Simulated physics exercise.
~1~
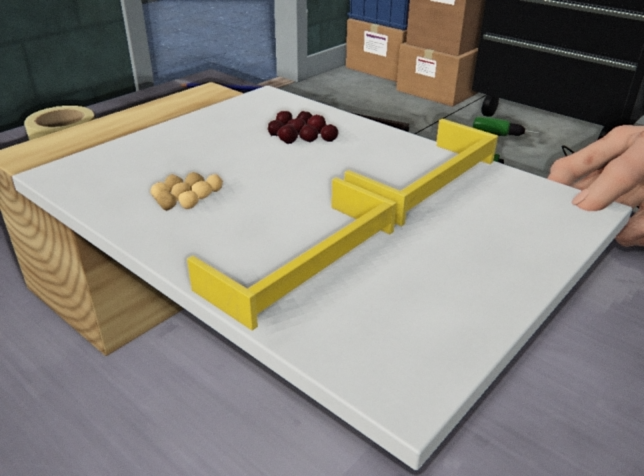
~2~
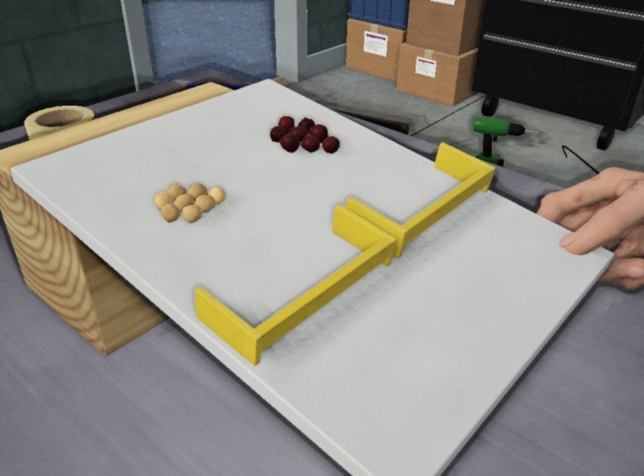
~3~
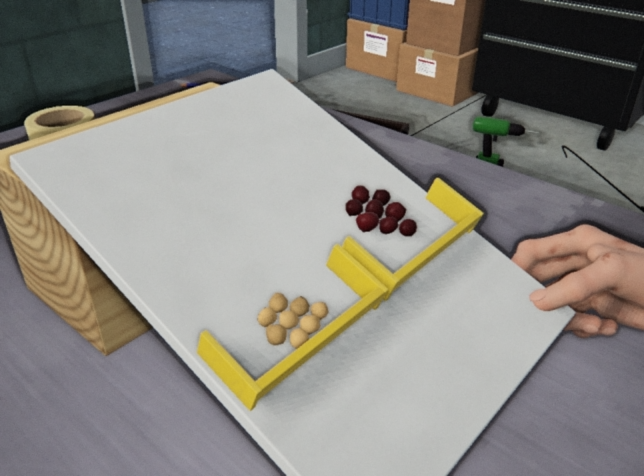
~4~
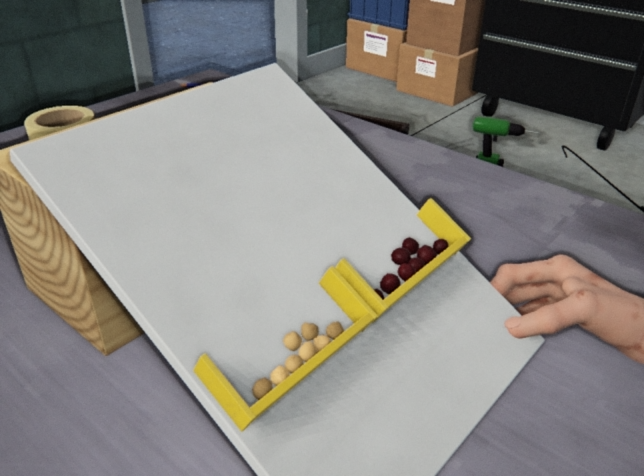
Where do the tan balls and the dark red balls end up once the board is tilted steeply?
Both groups end up behind the yellow gates, with the tan balls gathered at the front one and the dark red balls at the back one.
